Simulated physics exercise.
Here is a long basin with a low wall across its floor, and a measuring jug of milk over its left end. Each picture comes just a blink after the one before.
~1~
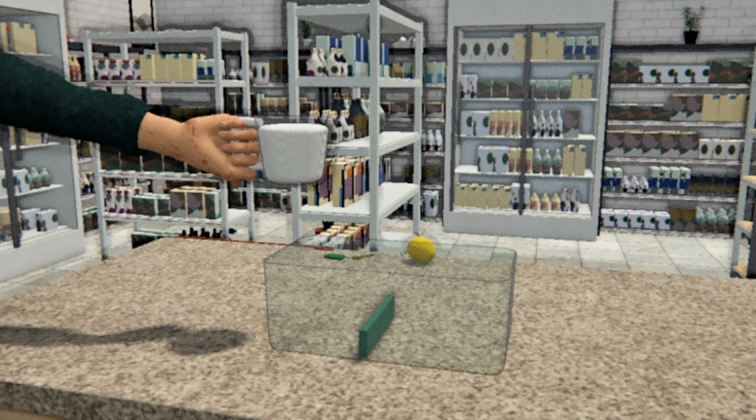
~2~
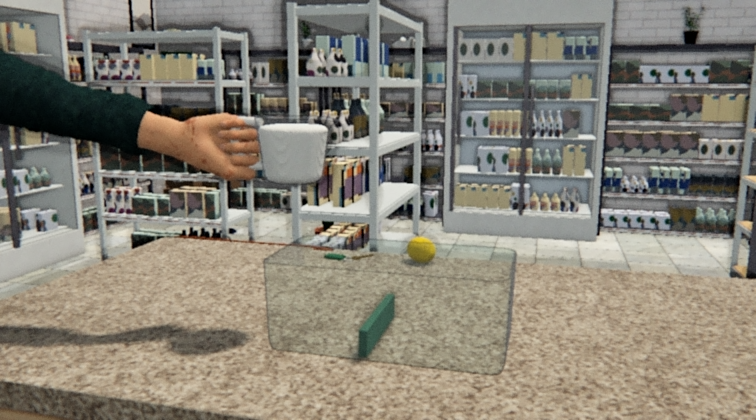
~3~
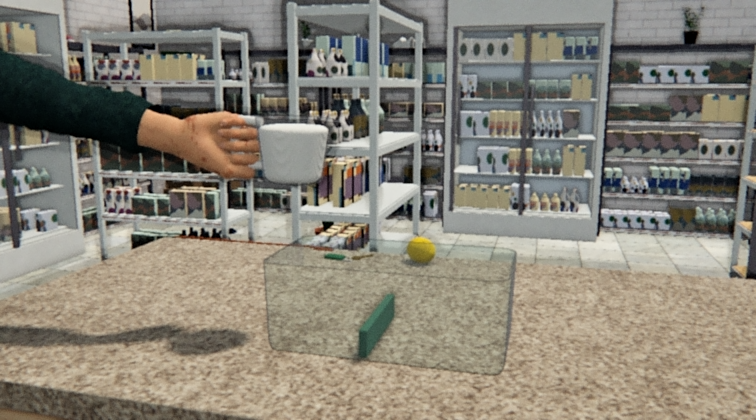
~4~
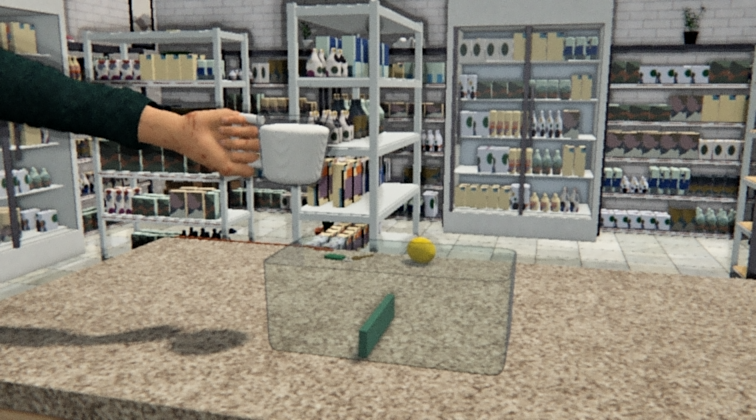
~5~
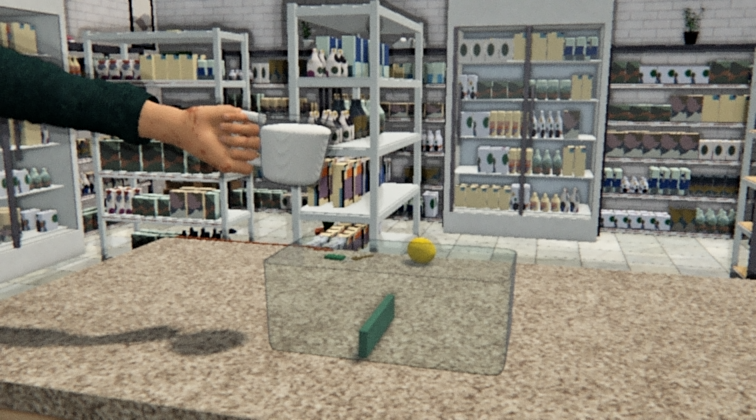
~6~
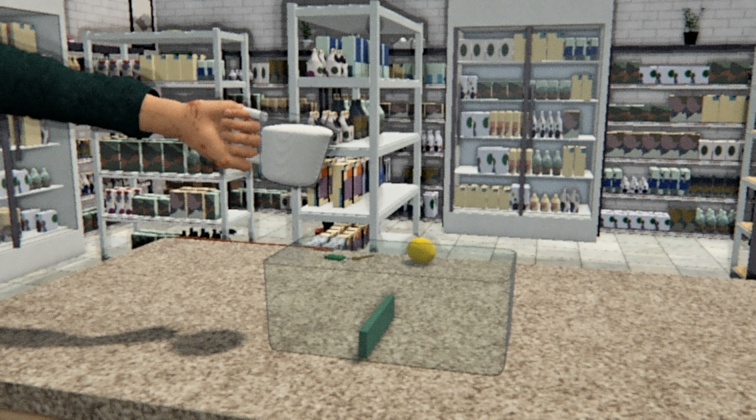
In a shop lined with stocked shelves, a hand in a dark sleeve holds a white jug over the left end of a clear basin with a low green wall inside, on a speckled counter. The jug stays level at first, then the hand tilts it slightly to the right.
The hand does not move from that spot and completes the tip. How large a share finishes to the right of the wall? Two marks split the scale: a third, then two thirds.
Middle share.
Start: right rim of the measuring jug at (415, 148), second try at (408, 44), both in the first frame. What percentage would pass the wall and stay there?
Around 95 percent first, around 85 percent second.
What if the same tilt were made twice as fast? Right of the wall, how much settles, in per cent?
I'd put it at some 35 percent.
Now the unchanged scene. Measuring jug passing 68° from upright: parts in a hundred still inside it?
Roughly 70 percent.
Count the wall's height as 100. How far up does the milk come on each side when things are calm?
The left comes to 20 % and the right to 20 %.
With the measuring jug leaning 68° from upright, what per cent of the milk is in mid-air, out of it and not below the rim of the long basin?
That comes to near 25 percent.
A moment on, the measuring jug is tipped part way and 68 per cent is still to pour, 1 is left of the wall and 7 right of it.
Next, the measuring jug is tipped right over and 12 per cent is still to pour, 20 is left of the wall and 52 right of it.
Then the measuring jug is tipped right over and 0 per cent is still to pour, 41 is left of the wall and 58 right of it.
Later the measuring jug is tipped right over and 0 per cent is still to pour, 41 is left of the wall and 58 right of it.
At rest 41 per cent lies left of the wall, 58 right of it and 1 outside.
